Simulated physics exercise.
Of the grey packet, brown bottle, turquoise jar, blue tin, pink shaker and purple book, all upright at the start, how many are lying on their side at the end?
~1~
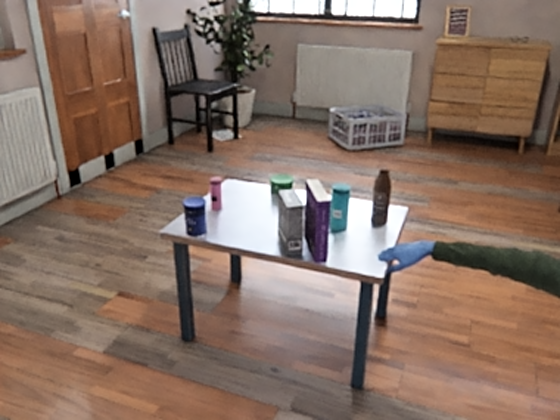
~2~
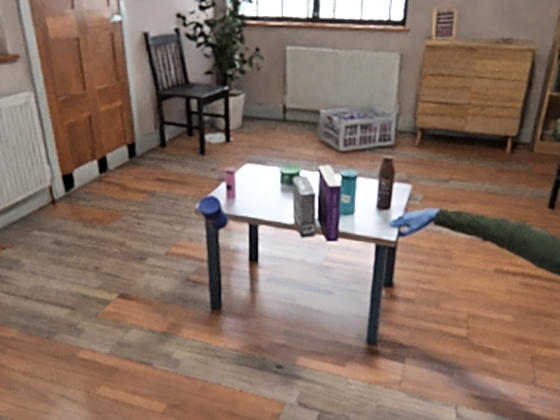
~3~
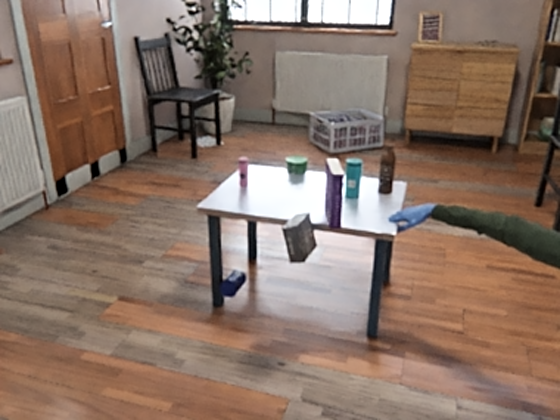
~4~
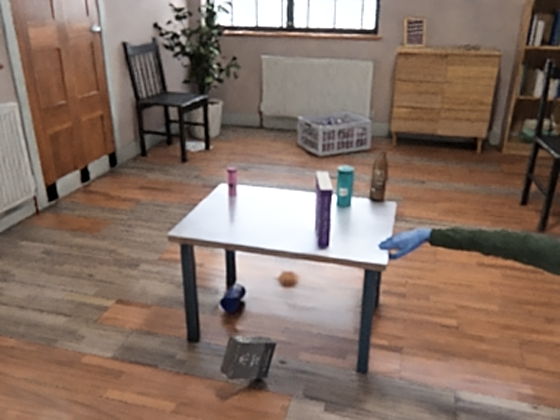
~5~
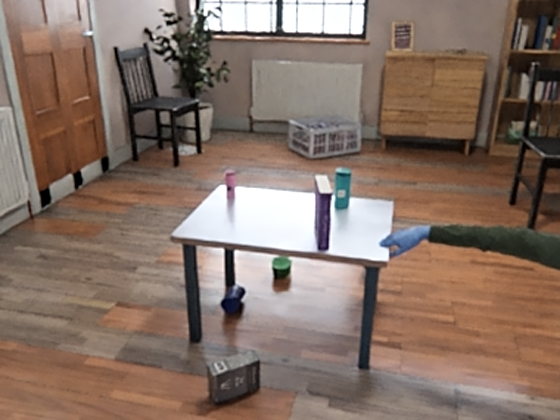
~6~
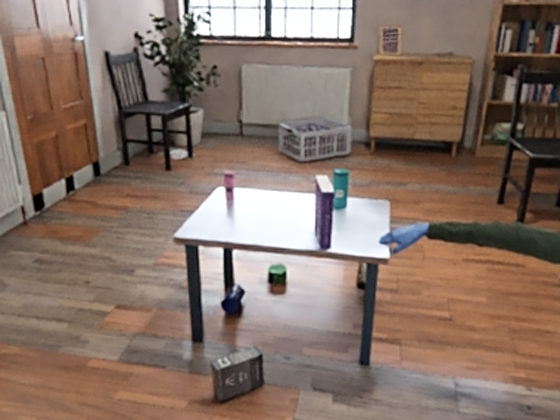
Three of them end up lying on their side, namely the grey packet, the brown bottle and the blue tin.
